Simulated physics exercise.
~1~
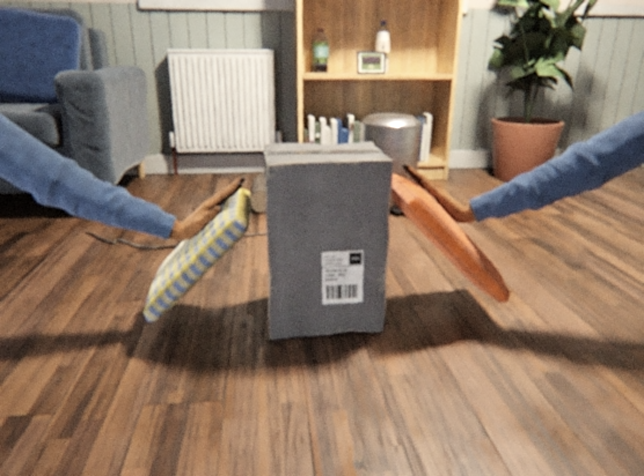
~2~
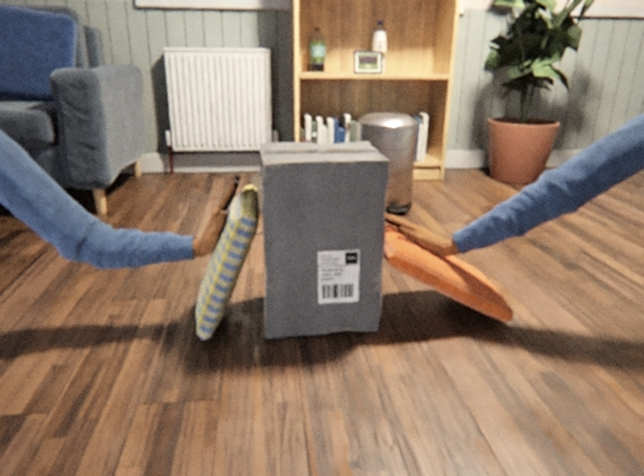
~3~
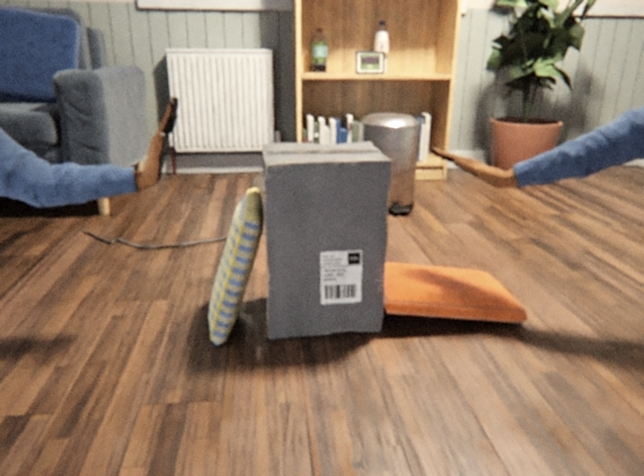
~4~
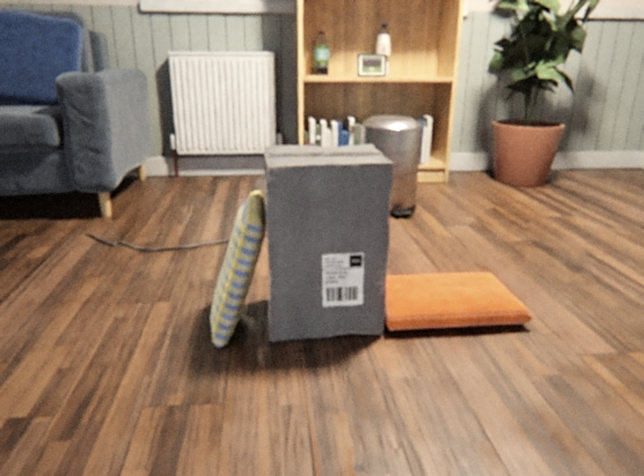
On a wooden living room floor, hands release cushions leaned against a grey box, the striped left staying propped, the orange right slumping flat.
